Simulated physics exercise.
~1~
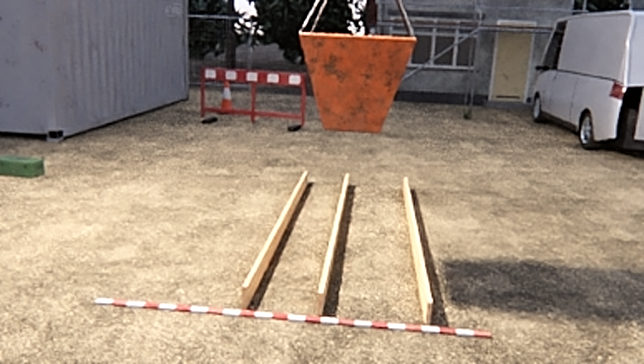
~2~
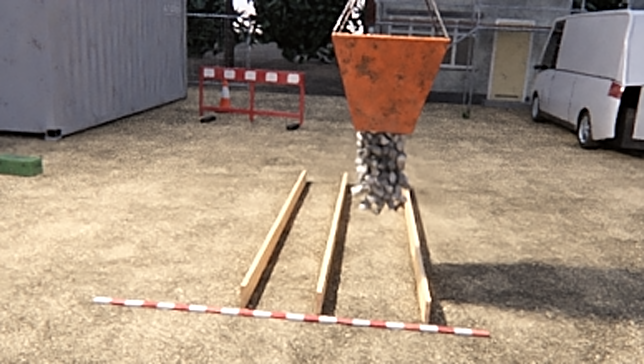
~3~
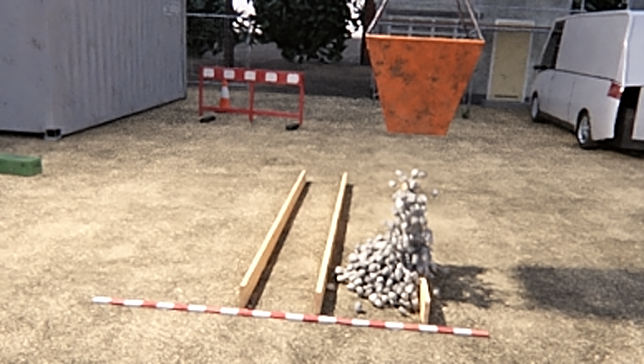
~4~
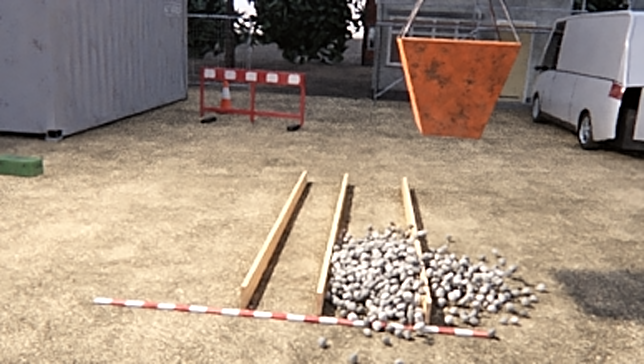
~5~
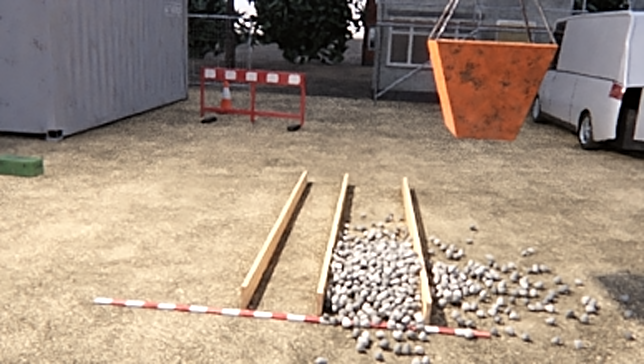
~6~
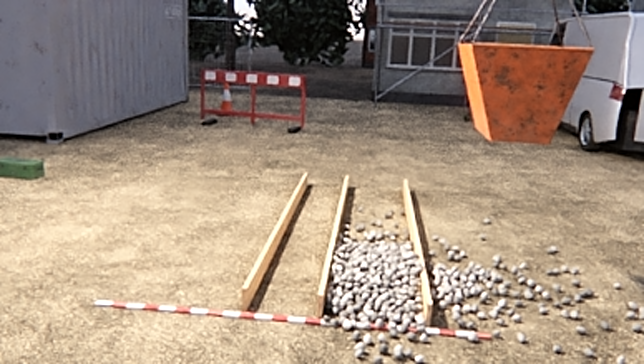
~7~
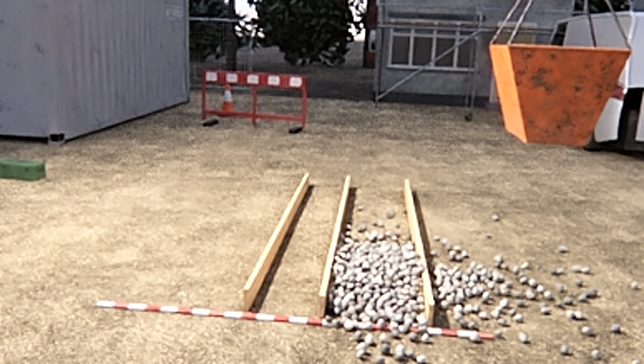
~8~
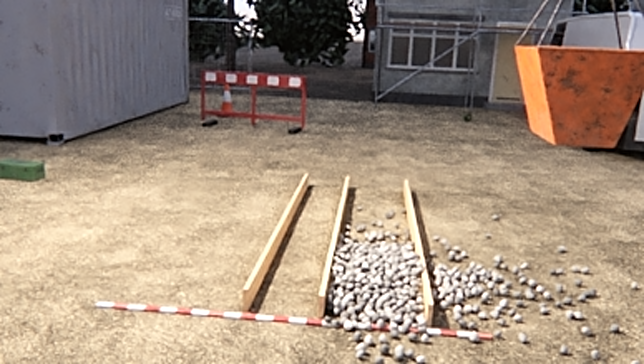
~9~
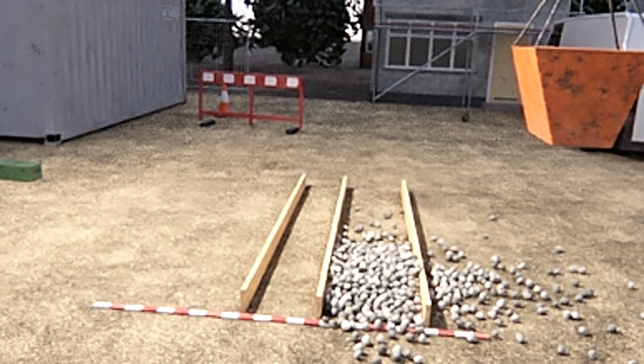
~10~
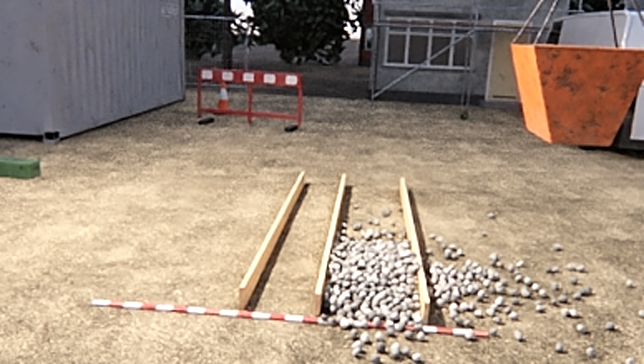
In a yard, a rightward-moving orange skip drops cobbles mostly between two right-hand boards.
